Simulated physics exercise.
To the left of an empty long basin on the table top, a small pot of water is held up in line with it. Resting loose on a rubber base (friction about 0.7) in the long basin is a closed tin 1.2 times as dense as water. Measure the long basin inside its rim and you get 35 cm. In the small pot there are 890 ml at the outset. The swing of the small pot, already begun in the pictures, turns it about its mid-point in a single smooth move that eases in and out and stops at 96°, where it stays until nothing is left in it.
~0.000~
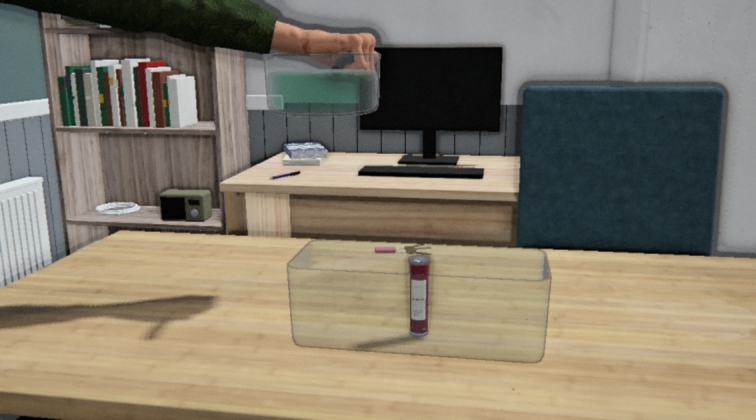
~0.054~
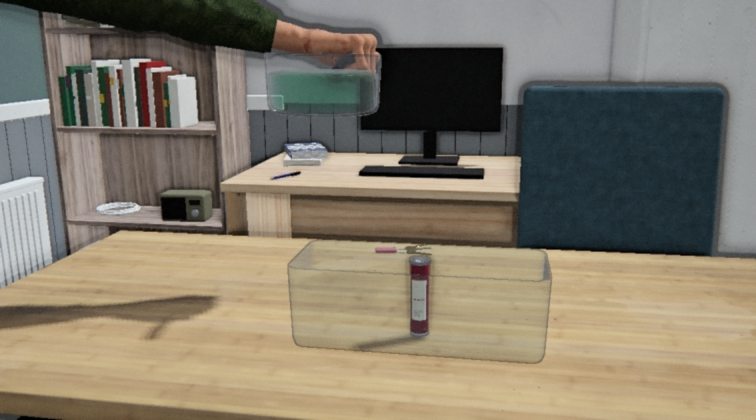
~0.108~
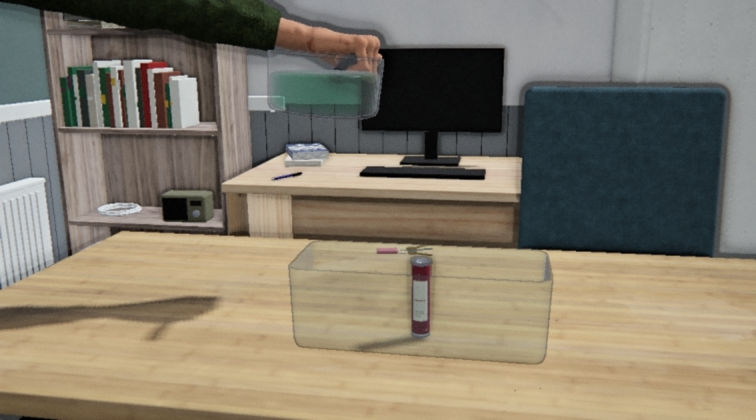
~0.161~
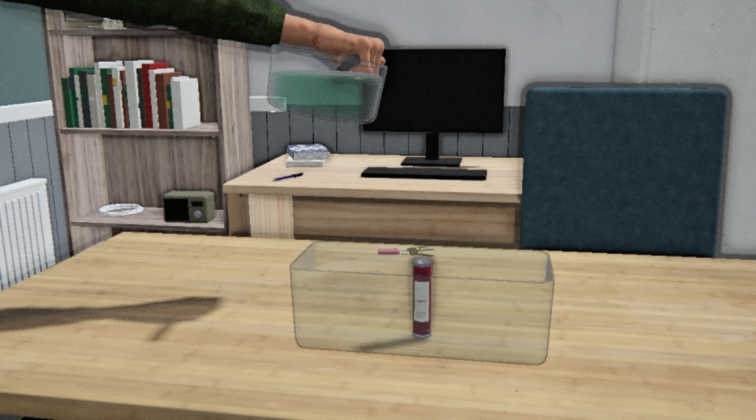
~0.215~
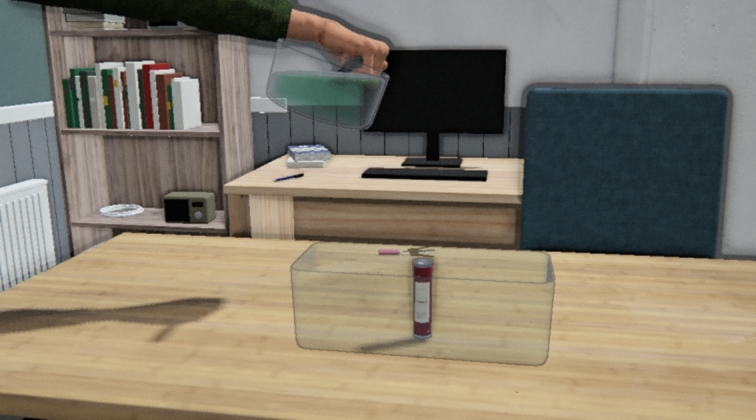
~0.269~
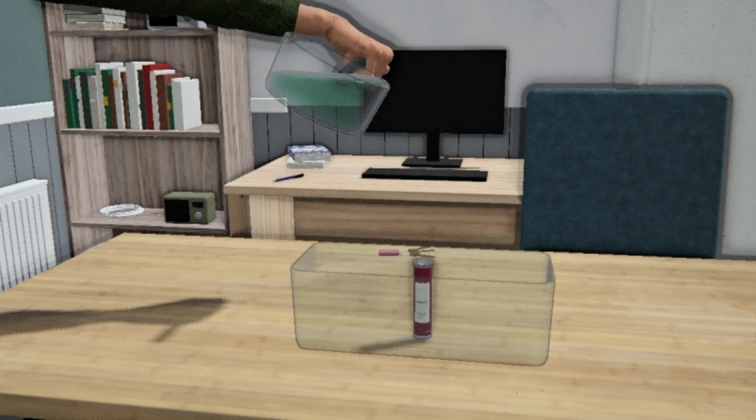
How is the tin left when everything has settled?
It overturns.
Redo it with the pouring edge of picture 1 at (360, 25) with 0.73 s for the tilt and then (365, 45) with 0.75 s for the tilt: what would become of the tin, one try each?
Run one: It tumbles. Run two: It tumbles.
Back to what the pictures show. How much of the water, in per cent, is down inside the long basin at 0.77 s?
72 %, more or less.
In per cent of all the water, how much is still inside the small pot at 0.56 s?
Near 38 in a hundred.
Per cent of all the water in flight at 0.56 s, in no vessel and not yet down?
About 54 per cent.
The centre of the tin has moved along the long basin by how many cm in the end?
7.5 cm.
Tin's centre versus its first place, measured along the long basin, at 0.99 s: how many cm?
About 3 cm.
Then, 0.56 s in, the tilt is 83° and 39 per cent is still to pour; the tin stands where it began.
Then, 0.77 s in, the tilt is 96° and 11 per cent is still to pour; the tin stands where it began.
Then, 0.99 s in, the tilt is 96° and 3 per cent is still to pour; the tin leans 32°.
Then, 1.23 s in, the tilt is 96° and 1 per cent is still to pour; the tin lies on its side.
Finally, the tin lies on its side.
